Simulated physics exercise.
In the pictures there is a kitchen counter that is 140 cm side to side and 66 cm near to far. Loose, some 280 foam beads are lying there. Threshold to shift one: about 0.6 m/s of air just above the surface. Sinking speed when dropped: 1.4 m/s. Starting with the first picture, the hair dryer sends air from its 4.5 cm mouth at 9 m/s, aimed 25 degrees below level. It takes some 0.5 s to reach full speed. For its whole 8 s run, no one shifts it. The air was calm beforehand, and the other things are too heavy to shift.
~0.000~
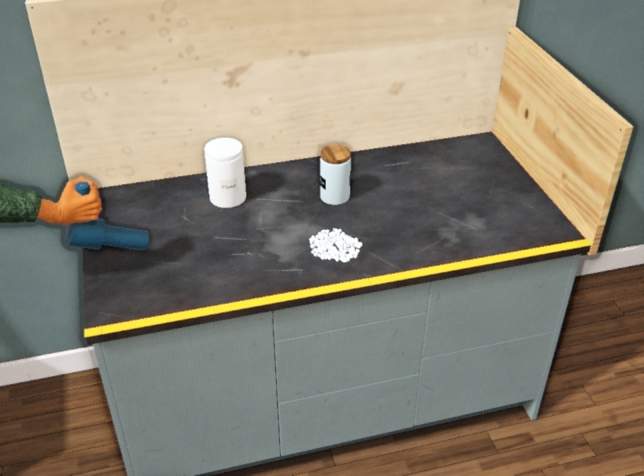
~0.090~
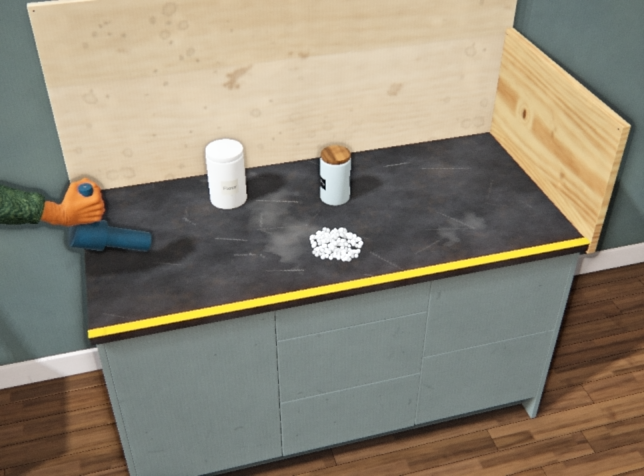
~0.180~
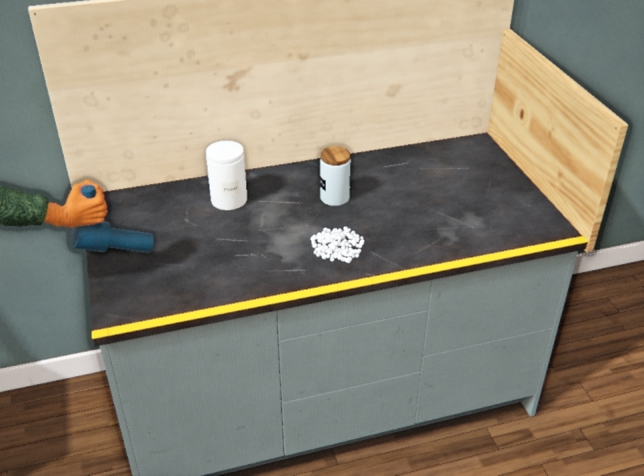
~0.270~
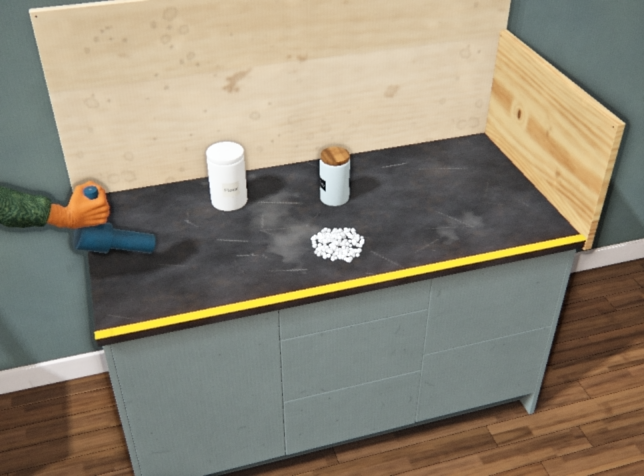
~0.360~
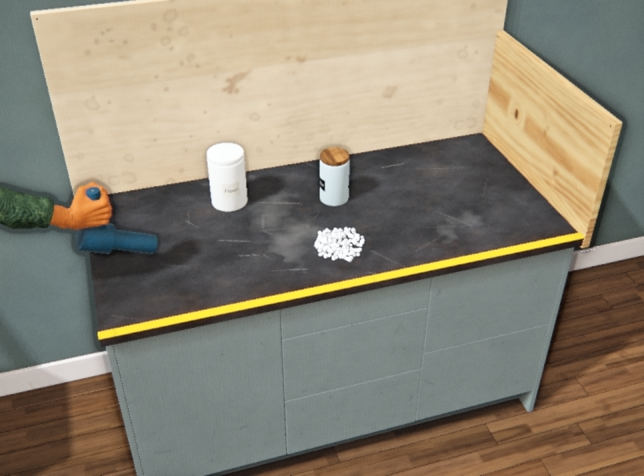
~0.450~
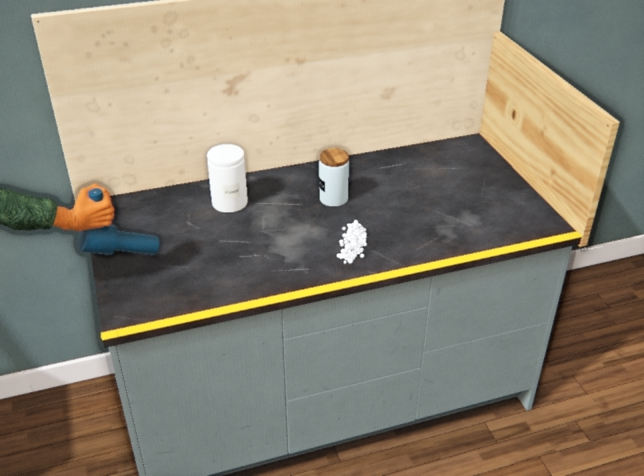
On a kitchen counter, a hand holds a hair dryer as white beads shift slightly right.
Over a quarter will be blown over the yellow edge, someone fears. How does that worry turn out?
Quarter exceeded.
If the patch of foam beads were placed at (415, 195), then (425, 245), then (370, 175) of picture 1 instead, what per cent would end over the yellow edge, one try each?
Taking the three spots in order, you'd get around 0 percent, 90 percent and 0 percent.
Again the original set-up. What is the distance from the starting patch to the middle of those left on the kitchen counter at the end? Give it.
Distance: Approx. 70 cm.
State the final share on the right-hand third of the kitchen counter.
I'd put it at about 15 percent.
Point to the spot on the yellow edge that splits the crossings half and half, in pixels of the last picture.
About (512, 252).
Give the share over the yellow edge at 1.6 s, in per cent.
I'd say near 70 per cent by then.
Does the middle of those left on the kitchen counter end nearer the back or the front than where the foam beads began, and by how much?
It drifts toward the rear side, close to 5 cm in all.
After 1.6 s, 42 % are on the move or not yet settled, 67 % are over the yellow edge; the middle of those still in play is near (558, 210).
After 2.6 s, 19 % are on the move or not yet settled, 77 % are over the yellow edge; the middle of those still in play is near (543, 196).
After 4.4 s, 13 % are on the move or not yet settled, 82 % are over the yellow edge; the middle of those still in play is near (540, 193).
After 8.0 s, at the end, 85 % are over the yellow edge.
